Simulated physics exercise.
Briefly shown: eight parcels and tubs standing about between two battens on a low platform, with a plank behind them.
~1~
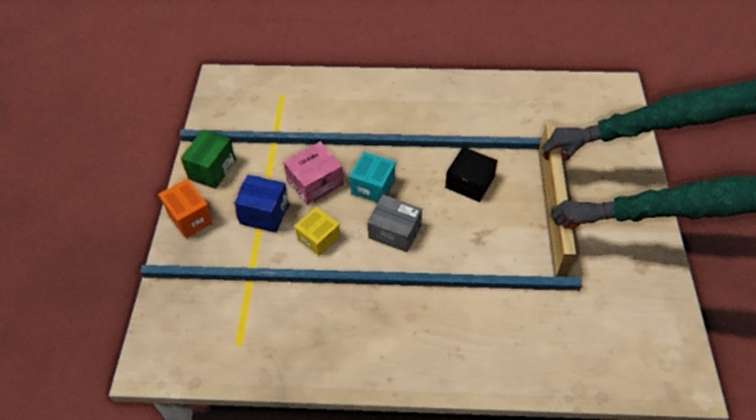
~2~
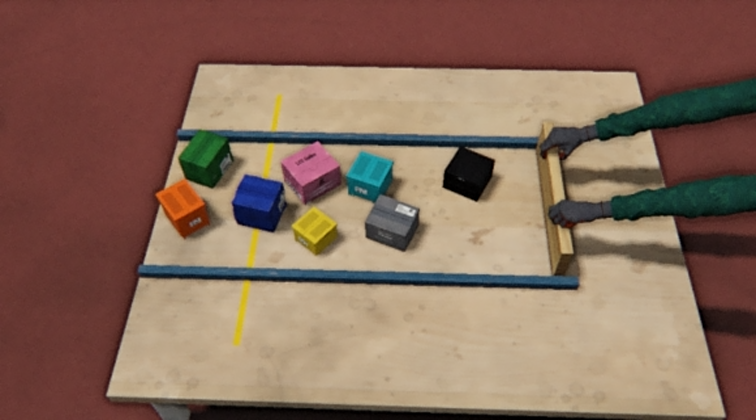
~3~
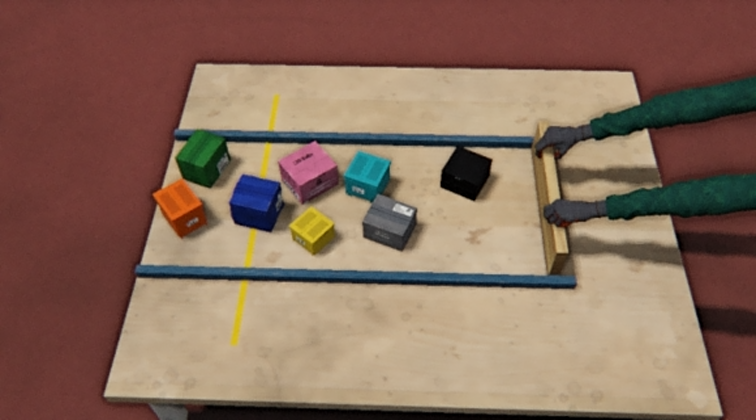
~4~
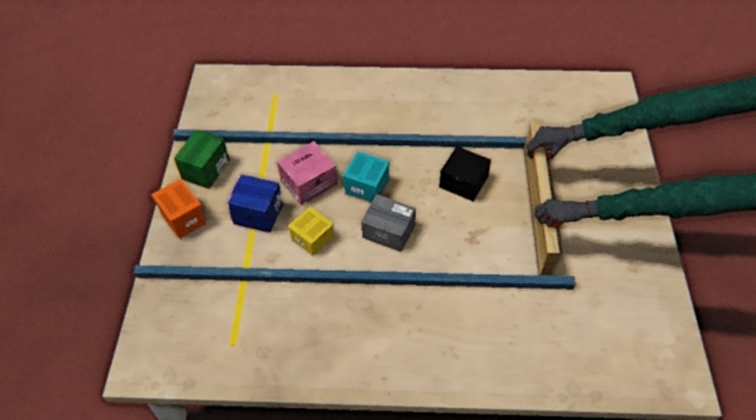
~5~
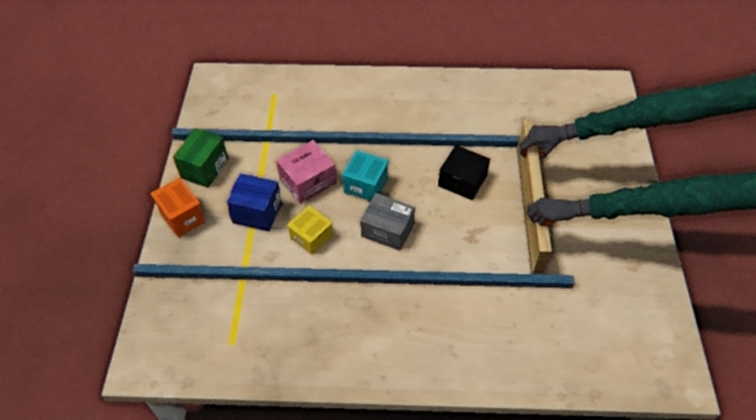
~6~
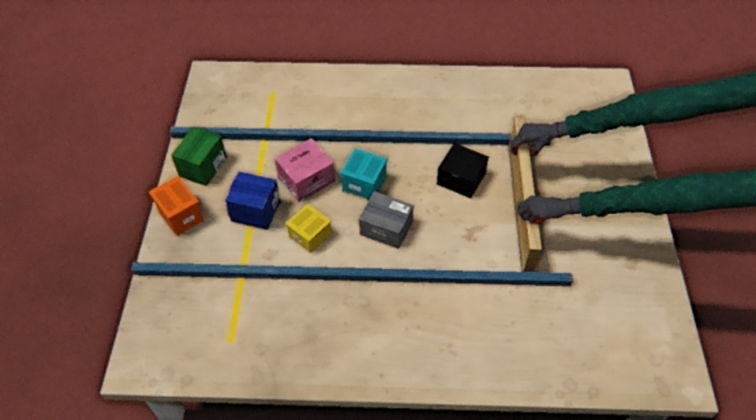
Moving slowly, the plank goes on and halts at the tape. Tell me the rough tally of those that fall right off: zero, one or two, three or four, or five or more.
Tally: One or two.
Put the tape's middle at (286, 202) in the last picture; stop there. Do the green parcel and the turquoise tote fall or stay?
Here's how it goes: The green parcel goes down, and the turquoise tote stays where it is.
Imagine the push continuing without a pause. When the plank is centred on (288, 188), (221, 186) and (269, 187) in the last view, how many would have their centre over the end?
1, 3 and 1.
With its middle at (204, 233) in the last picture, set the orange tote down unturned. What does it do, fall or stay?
Note: Orange tote is safe.
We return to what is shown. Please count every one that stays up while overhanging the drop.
Result: 2.
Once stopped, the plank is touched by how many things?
The count in contact is 2.
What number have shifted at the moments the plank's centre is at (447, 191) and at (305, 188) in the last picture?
At that stage 1; at the next, 7.
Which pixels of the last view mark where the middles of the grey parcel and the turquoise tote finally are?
About (226, 223), and about (202, 163).
Early on, none off yet; orange tote at rest near (177, 207); green parcel at rest near (200, 156); blue parcel at rest near (253, 201).
A while later, none off yet; orange tote at rest near (177, 207); green parcel travelled about its own width near (170, 150); blue parcel travelled about its own width near (223, 200).
Finally, the number that fall off is one or two; lost, green parcel.
